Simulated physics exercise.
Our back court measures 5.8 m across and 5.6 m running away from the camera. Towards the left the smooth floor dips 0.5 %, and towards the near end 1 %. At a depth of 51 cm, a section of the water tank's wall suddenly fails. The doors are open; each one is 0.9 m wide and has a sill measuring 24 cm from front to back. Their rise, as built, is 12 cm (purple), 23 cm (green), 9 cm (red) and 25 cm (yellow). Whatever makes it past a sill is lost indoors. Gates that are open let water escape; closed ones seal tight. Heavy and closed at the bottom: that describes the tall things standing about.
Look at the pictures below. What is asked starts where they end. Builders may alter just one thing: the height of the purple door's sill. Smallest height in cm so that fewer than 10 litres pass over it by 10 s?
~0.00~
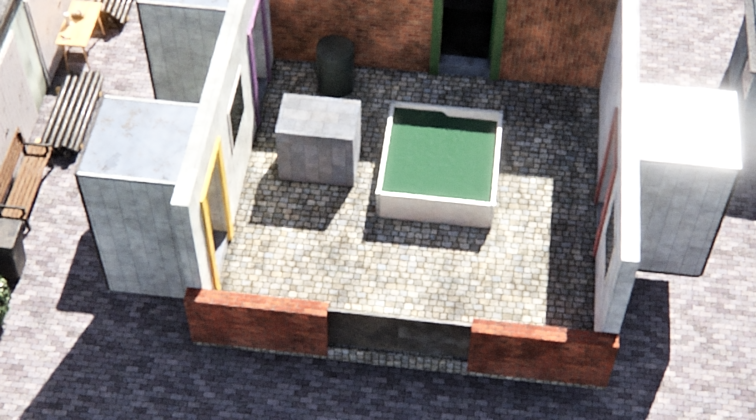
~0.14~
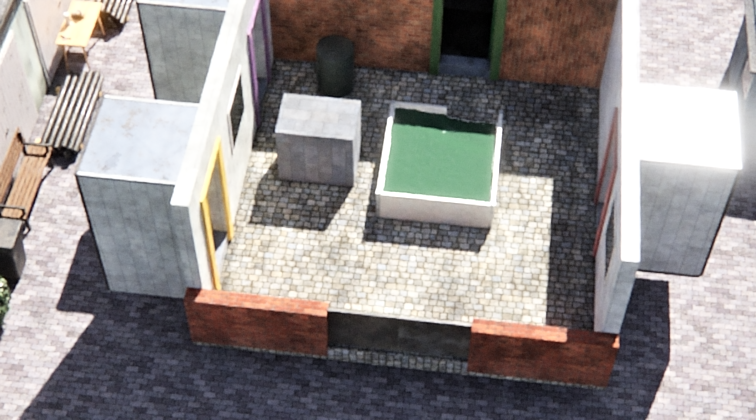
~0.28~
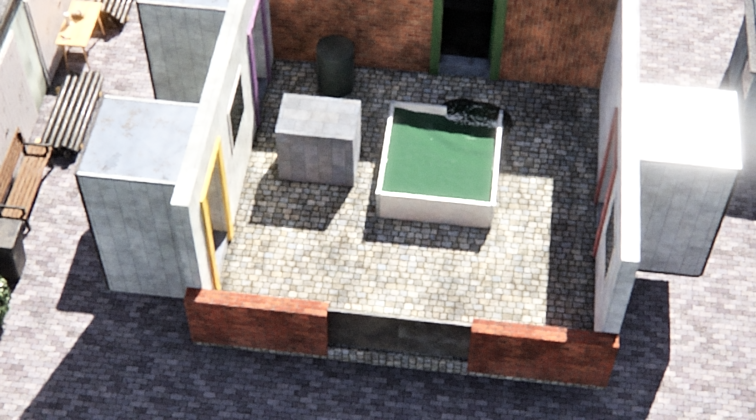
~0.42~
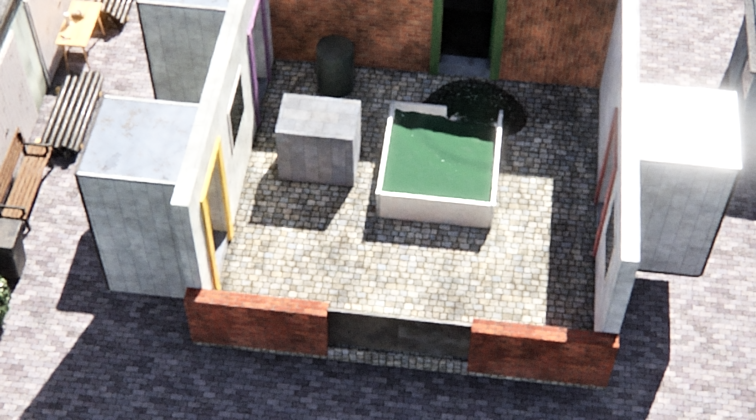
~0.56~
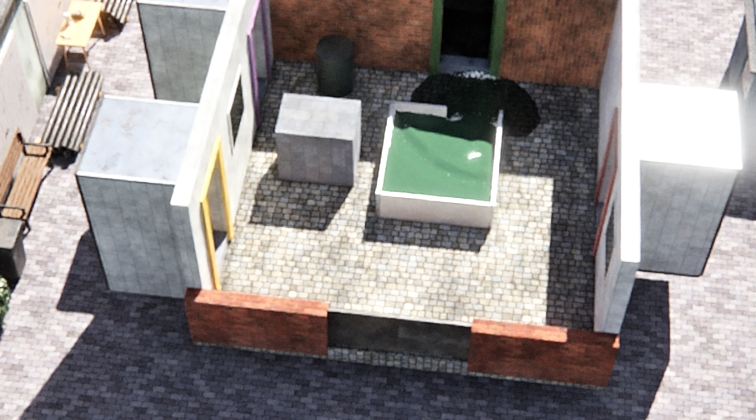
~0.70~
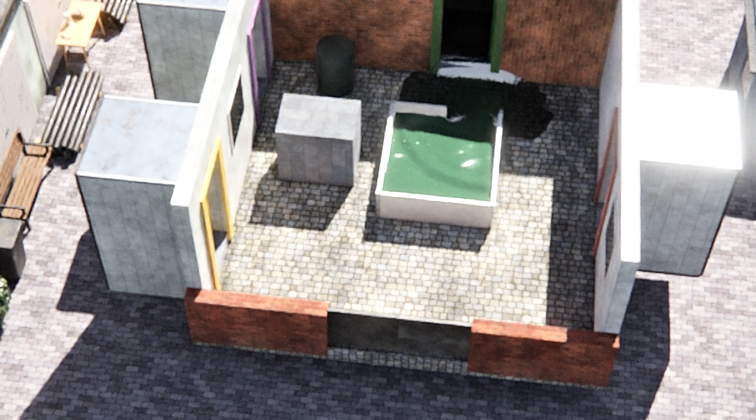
I would say 6.5 cm.
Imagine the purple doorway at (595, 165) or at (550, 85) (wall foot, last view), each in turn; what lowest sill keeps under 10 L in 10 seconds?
First place around 5.5 cm, second around 15 cm.
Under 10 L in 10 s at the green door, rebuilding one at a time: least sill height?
The green door needs around 27 cm.
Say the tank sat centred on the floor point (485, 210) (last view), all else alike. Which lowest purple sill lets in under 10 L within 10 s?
Then about 9.5 centimetres at the least.
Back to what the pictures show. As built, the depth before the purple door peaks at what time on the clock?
Peak: Close to 7.0 s.
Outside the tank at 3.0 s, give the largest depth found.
Max depth: Around 25 cm.
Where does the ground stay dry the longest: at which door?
Last comes the yellow one.
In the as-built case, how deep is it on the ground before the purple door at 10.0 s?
The depth there is around 6.0 cm.
After 1.4 s water covers 15 % of the floor, deepest (32 cm) near (486, 78); it has not reached the purple door.
After 3.0 s water covers 35 % of the floor, deepest (25 cm) near (598, 88); 5 cm at the purple door, 0 litres in over its 12 cm sill.
After 10.0 s water covers 95 % of the floor, deepest (12 cm) near (210, 321); 6 cm at the purple door, 0 litres in over its 12 cm sill.
At the purple door as built, the water arrived by 2.8 s and peaked near 9 cm at 7.2 s.
Run again over the same 10 s with other heights there, 15 litres in over 6 cm, 4 litres over 8 cm. The limit of 10 litres is kept from about 6.5 cm up.
